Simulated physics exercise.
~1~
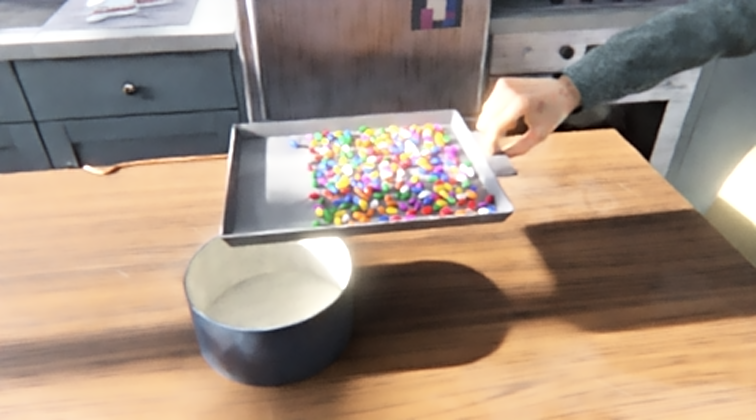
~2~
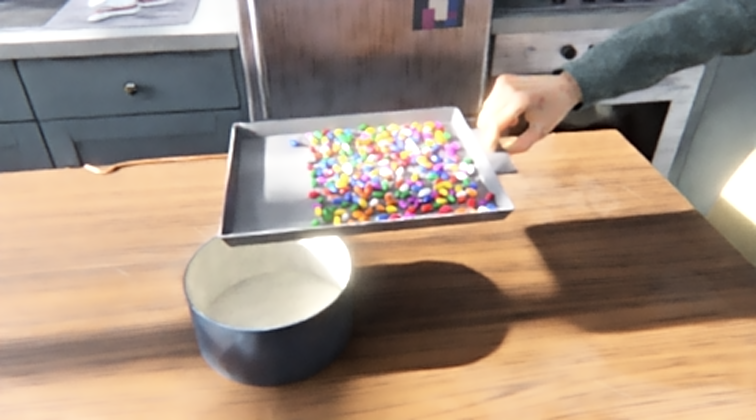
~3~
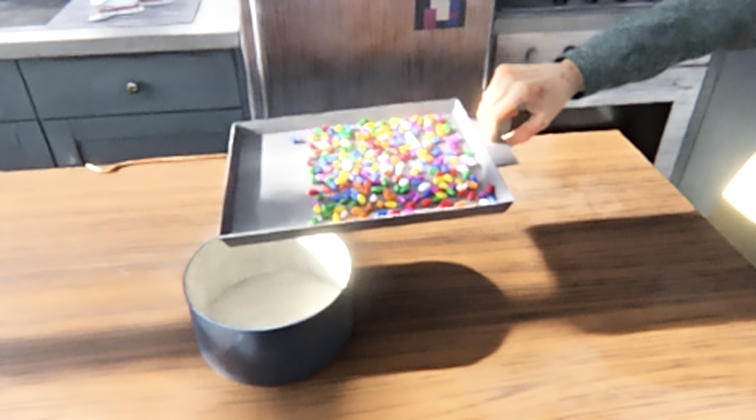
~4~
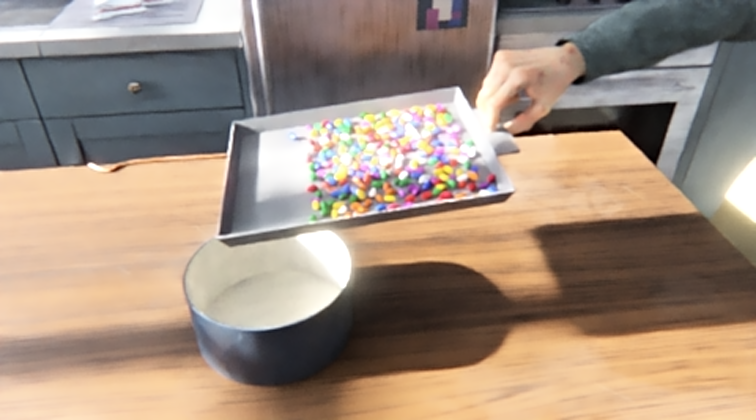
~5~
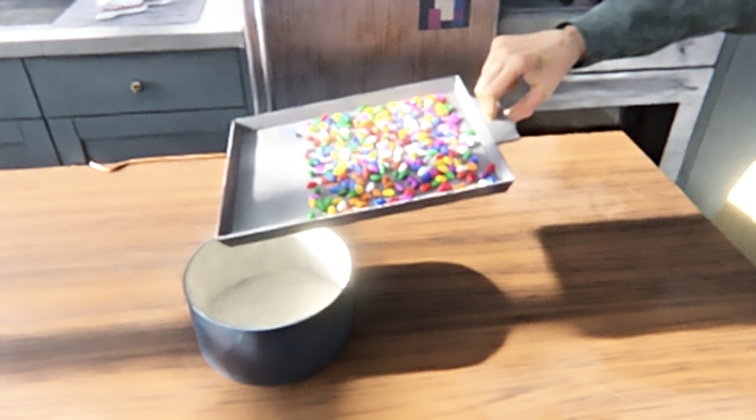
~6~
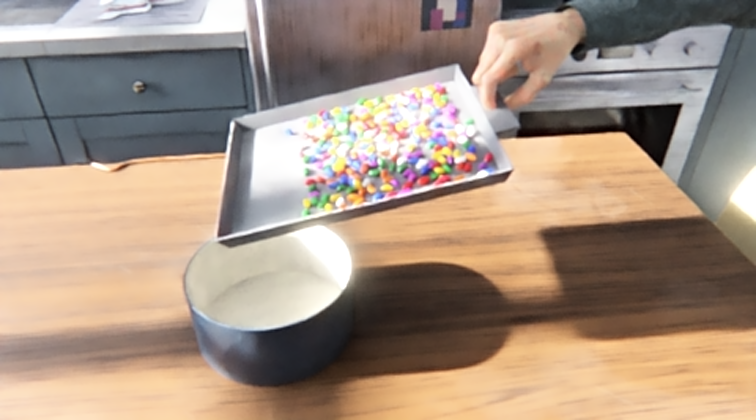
The video shows a hand holding a rimmed metal tray of multicoloured jelly beans beside and above a dark pot on a wooden table, then gradually raising the tray's right side so it slants down toward the left.
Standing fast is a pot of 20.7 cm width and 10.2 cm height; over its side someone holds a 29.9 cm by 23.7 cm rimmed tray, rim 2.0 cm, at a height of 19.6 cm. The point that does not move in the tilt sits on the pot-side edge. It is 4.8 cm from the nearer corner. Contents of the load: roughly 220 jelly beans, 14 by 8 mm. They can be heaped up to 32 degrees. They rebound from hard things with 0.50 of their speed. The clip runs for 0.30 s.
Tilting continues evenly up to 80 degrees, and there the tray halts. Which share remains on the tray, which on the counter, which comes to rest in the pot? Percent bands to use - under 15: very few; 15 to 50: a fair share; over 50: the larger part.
Left on the tray - very few, counter - a fair share, pot - the larger part.
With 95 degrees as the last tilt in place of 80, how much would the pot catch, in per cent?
Result: Close to 55 %.
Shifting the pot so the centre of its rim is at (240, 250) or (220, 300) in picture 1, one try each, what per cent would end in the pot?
Try one: ~ 70 %; try two: ~ 85 %.
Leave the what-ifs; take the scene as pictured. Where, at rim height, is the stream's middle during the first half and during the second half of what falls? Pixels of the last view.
Around (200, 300), then around (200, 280).
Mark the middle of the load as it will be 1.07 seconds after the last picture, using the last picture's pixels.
Expected load position: Near (219, 205).
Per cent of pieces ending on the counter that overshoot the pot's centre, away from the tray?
Share: Close to 100 %.
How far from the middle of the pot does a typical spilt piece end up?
I'd say close to 24 centimetres.
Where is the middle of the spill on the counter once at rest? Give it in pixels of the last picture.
Around (131, 375).
Then, 0.64 s after the last picture, tilt 44 degrees; the tray holds 95 %, the pot 0 %.
Then, 1.07 s after the last picture, tilt 65 degrees; the tray holds 70 %, the pot 15 %.
Then, 1.58 s after the last picture, tilt 80 degrees; the tray holds 30 %, the pot 35 %.
In the end, tray 0 %, counter 40 %, pot 60 %.
